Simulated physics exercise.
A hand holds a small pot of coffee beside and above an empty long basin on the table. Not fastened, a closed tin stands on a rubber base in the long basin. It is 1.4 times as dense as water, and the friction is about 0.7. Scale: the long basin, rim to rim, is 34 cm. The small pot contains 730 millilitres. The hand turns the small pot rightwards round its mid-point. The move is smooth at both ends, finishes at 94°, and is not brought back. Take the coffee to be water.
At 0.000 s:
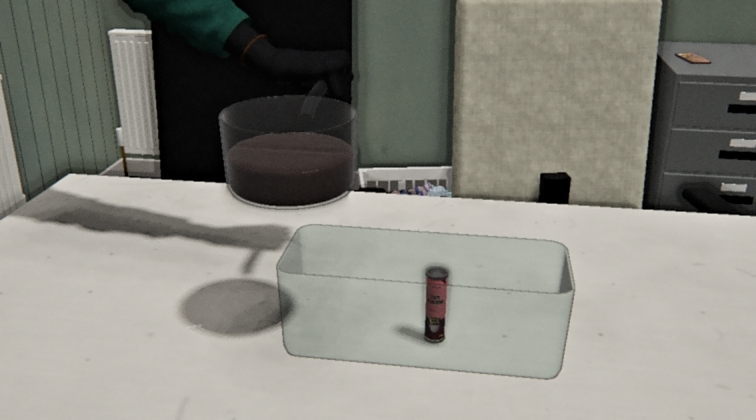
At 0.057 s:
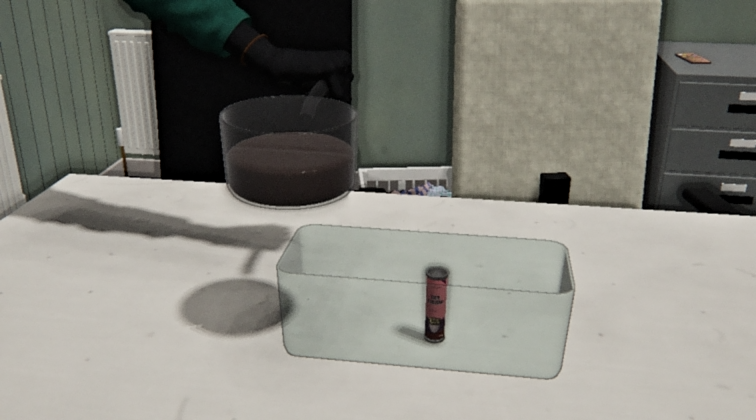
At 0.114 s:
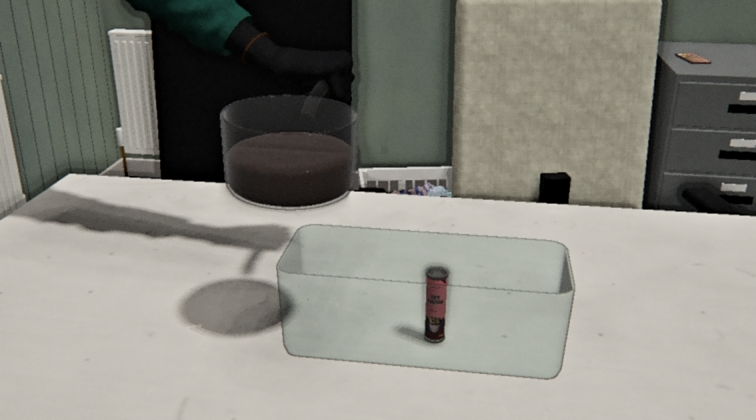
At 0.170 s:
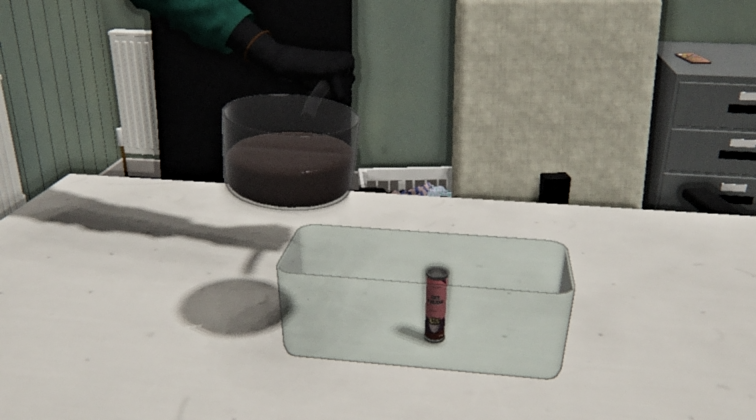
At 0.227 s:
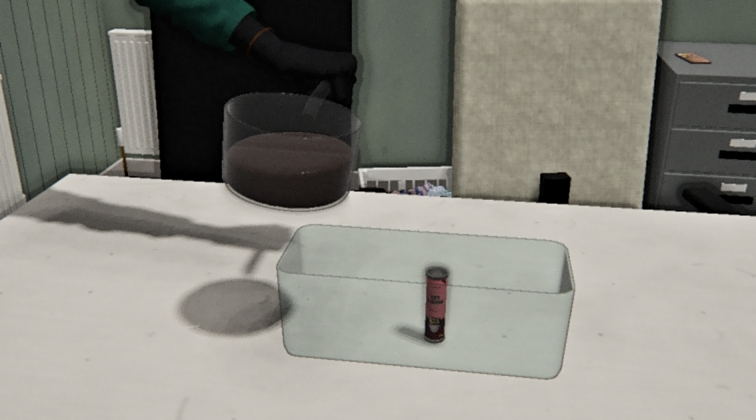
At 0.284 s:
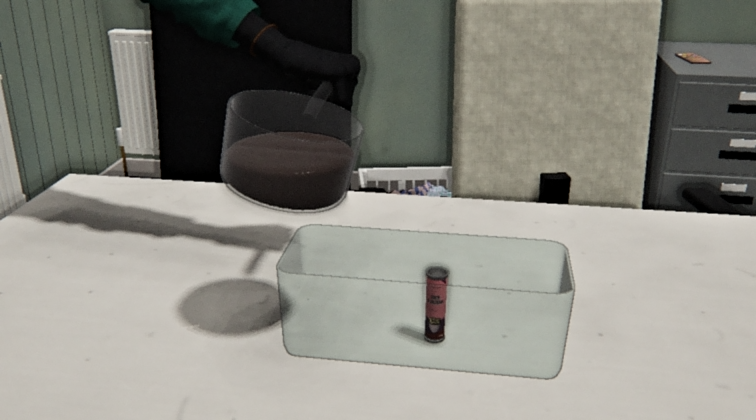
A clear round pot of dark brown liquid hangs above the far side of a white table in a green-walled room, seen from slightly above. A dark-gloved hand in a green sleeve holds it, left of a clear, long basin with a small red and black tin standing inside, and grey drawers behind at right. The hand slowly turns the pot slightly rightwards, while the view stays still.
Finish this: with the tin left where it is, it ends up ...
It ends up standing.
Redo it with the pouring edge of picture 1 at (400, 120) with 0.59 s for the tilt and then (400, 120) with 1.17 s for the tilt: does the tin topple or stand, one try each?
In the first try it comes down; in the second it comes down.
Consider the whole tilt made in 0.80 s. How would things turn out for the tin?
Outcome - the tin remains standing.
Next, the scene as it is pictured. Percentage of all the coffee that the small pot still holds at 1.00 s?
Near 30 percent, more or less.
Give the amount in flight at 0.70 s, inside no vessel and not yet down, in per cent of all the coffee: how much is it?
Some 16 per cent, I reckon.
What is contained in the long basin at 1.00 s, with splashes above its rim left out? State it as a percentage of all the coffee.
My estimate is about 54 percent.
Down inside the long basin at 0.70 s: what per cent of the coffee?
About 1%.
Then, 0.70 s in, the tilt is 61° and 83 per cent is still to pour; the tin stands where it began.
Then, 1.00 s in, the tilt is 89° and 30 per cent is still to pour; the tin stands where it began.
Then, 1.32 s in, the tilt is 94° and 7 per cent is still to pour; the tin stands where it began.
Then, 1.67 s in, the tilt is 94° and 1 per cent is still to pour; the tin stands where it began.
Finally, the tin stands where it began.
